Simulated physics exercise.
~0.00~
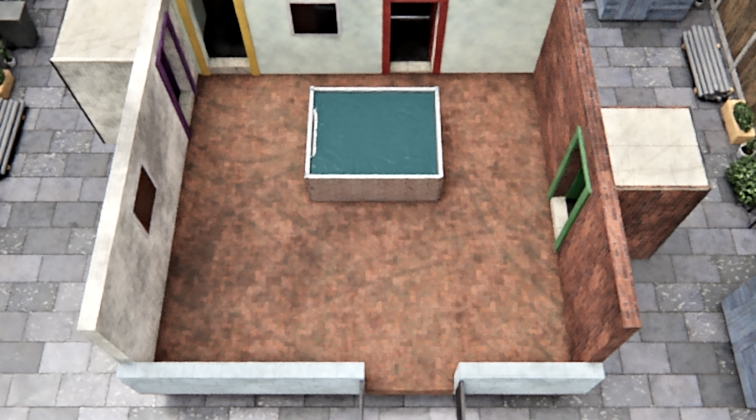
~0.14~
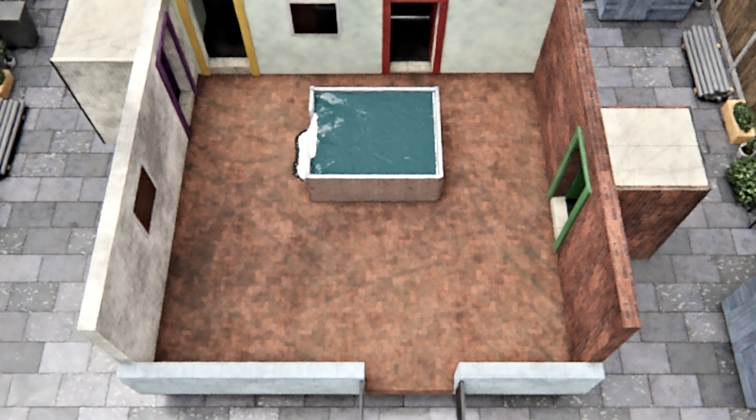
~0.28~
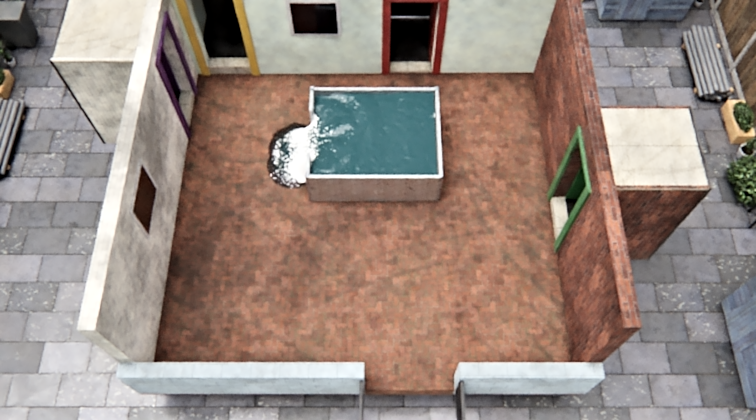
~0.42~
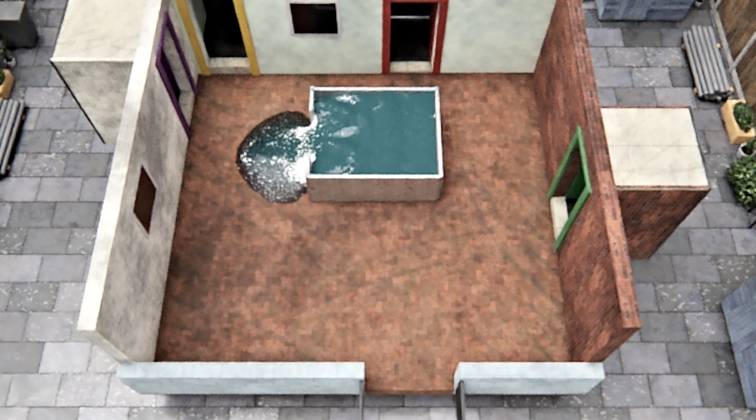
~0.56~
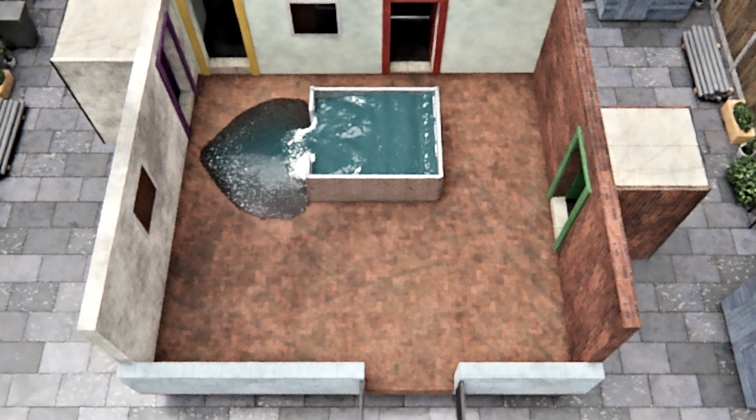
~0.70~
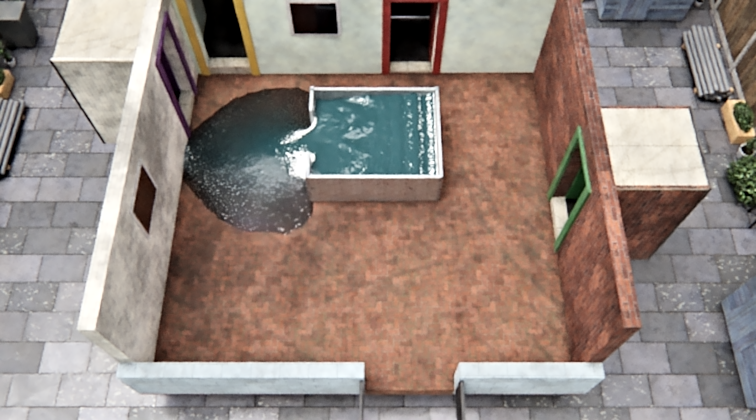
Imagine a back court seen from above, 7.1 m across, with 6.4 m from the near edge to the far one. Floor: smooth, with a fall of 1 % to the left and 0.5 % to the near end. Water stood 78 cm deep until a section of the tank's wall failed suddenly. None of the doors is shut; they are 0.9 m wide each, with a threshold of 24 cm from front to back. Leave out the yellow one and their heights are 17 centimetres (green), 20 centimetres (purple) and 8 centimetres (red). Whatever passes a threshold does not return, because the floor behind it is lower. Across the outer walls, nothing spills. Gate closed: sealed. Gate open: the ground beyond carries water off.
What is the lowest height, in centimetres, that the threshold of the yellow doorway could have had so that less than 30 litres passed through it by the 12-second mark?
About 22 cm.
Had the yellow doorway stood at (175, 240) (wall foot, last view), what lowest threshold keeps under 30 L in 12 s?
16 cm.
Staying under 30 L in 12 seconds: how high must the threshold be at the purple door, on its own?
The purple one would have to be about 27 cm high.
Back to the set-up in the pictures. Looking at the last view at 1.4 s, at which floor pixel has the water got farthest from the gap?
Somewhere near the pixel (168, 276).
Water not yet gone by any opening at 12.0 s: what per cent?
Around 92 percent is still there.
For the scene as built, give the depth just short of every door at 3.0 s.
Depths in cm: Green 0, purple 29, yellow 23, red 0.
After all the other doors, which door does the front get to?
The green door.
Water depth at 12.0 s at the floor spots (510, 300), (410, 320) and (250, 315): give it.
In that order: 9, 9 and 8 cm.
After 1.4 s water covers 20 % of the floor, deepest (43 cm) near (304, 157); 9 cm at the yellow door, 0 litres in over its 24 cm threshold.
After 3.0 s water covers 35 % of the floor, deepest (36 cm) near (198, 77); 23 cm at the yellow door, 14 litres in over its 24 cm threshold.
After 12.0 s water covers 100 % of the floor, deepest (12 cm) near (152, 375); 7 cm at the yellow door, 19 litres in over its 24 cm threshold.
At the yellow door as built, the water arrived by 1.1 s and peaked near 29 cm at 2.2 s.
With a threshold of 18 cm, 70 litres would have come in within the 12 s; with 24.5 cm, 17 litres. So under 30 litres takes about 22 cm.
